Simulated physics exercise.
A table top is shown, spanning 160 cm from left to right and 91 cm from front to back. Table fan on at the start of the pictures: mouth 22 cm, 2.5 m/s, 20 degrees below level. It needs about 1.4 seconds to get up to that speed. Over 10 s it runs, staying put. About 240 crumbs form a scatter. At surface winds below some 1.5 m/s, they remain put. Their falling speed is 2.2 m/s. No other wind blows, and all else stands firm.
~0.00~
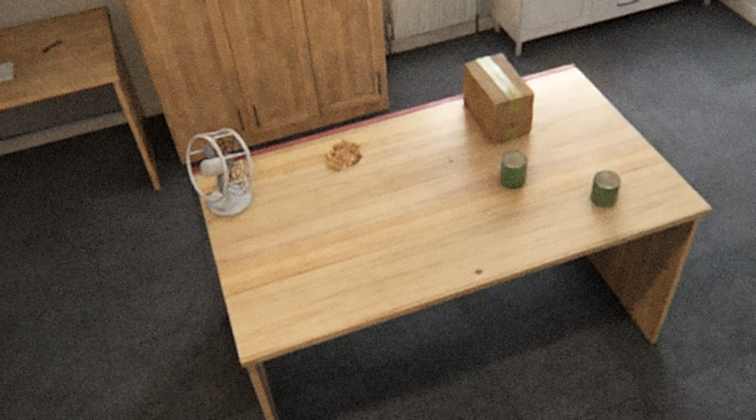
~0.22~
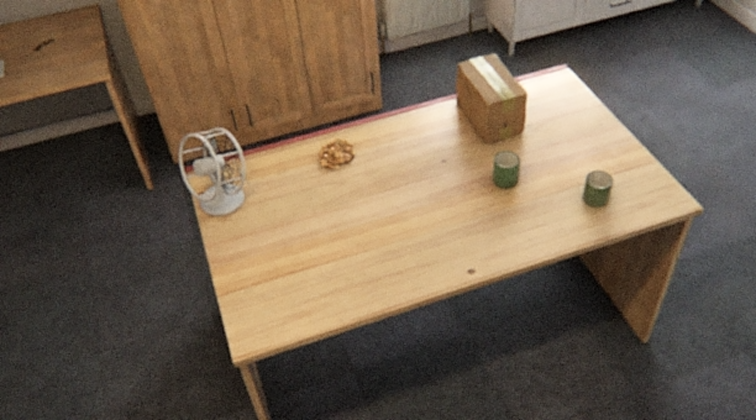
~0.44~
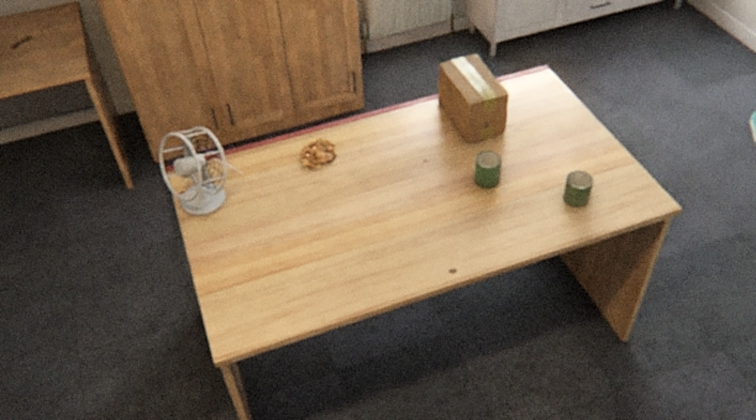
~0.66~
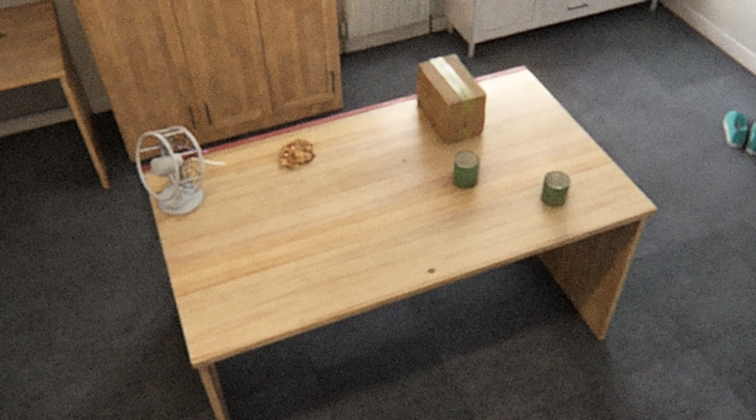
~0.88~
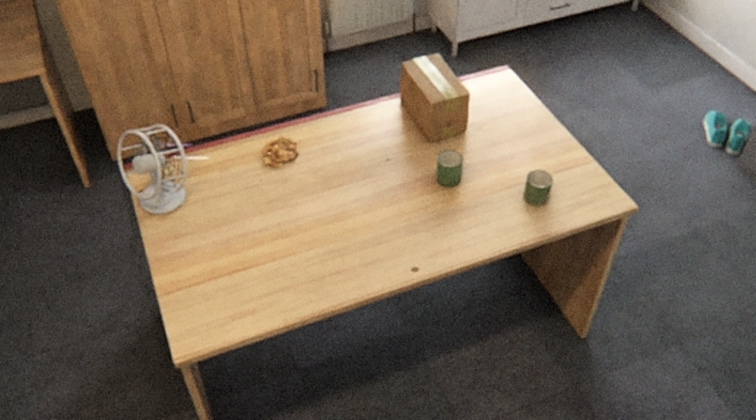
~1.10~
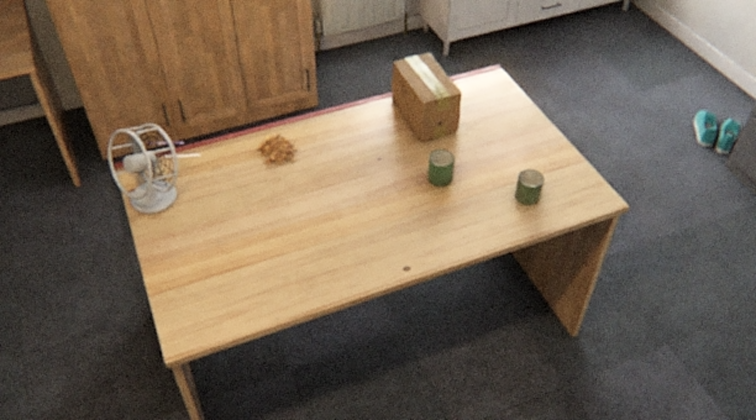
On a wooden table, a small fan faced a patch of crumbs near a box and two green containers; the view drifted right, bringing teal shoes into sight, before the crumbs shifted slightly.
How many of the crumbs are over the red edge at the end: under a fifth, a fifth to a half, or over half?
Odds are the part over that edge will sit from twenty to fifty percent.
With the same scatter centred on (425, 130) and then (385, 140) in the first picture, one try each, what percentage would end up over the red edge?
Results, one try each: 20 %, 40 %.
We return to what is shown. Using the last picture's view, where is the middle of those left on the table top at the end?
Look near pixel (401, 118) of the last view.
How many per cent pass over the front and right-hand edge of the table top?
Roughly 0 per cent at the front edge and 0 per cent at the right-hand edge.
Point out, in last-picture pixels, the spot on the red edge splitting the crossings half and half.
I'd put my finger close to (363, 100).
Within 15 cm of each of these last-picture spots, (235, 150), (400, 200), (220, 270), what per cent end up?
Roughly 0 %, 0 % and 0 %, in that order.
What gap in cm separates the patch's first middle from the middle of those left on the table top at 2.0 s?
About 50 cm.
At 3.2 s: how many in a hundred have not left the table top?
Some 70 per cent at that time.
After 2.0 s, 32 % are over the red edge; the middle of those still in play is near (401, 118); 56 % have settled or left.
After 3.2 s, 34 % are over the red edge; the middle of those still in play is near (401, 118); 63 % have settled or left.
After 5.5 s, 34 % are over the red edge; the middle of those still in play is near (401, 118); 65 % have settled or left.
After 10.0 s, at the end, 34 % are over the red edge; the middle of those still in play is near (401, 118).
